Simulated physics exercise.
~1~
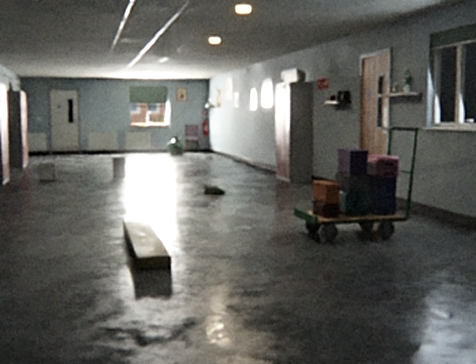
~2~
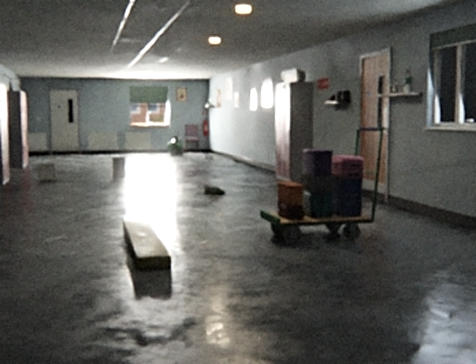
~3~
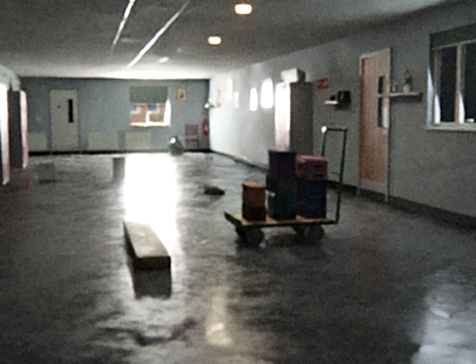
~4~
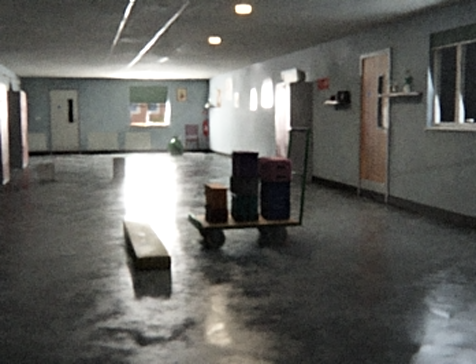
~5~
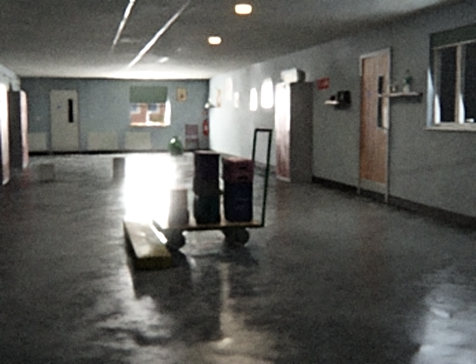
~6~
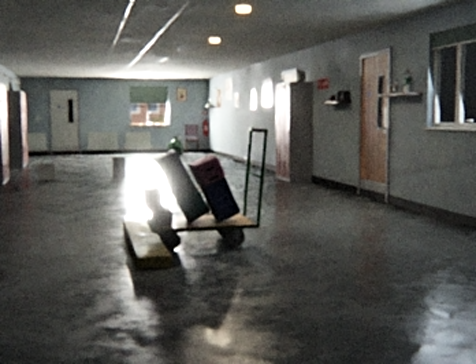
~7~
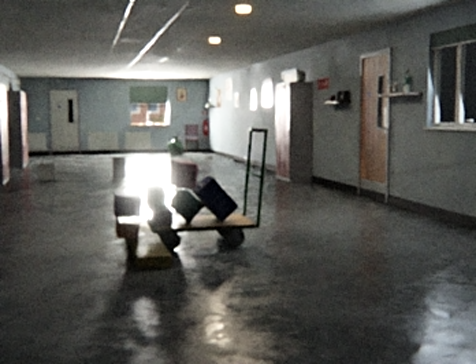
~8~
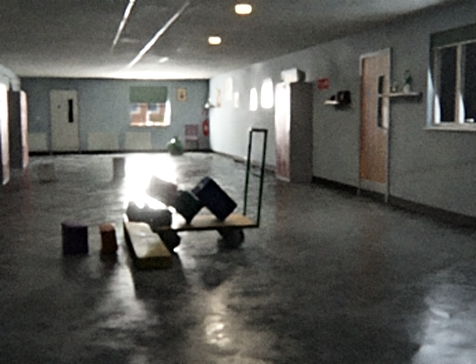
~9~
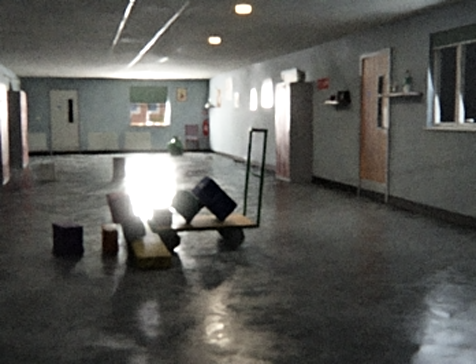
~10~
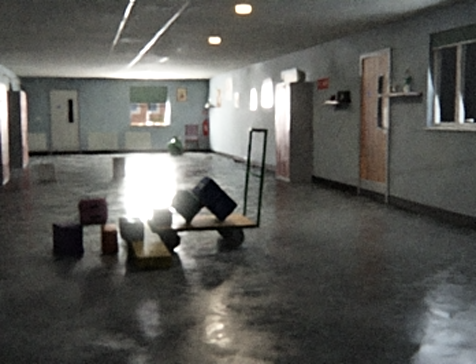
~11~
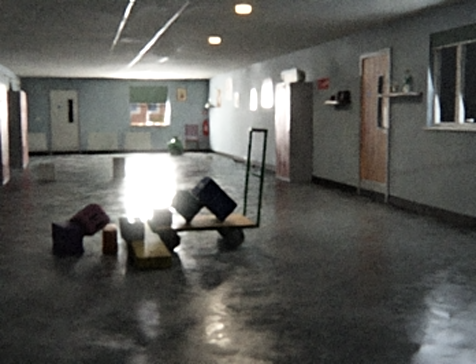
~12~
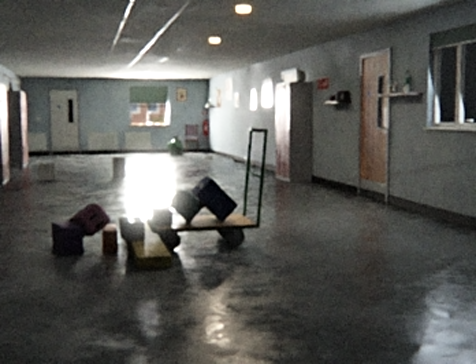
In the video, a goods trolley loaded with suitcases, boxes and totes rolls left across a dim hall and stops abruptly at a low kerb. The load topples forward, several pieces tumbling over the front onto the floor, while others remain tilted on the deck.
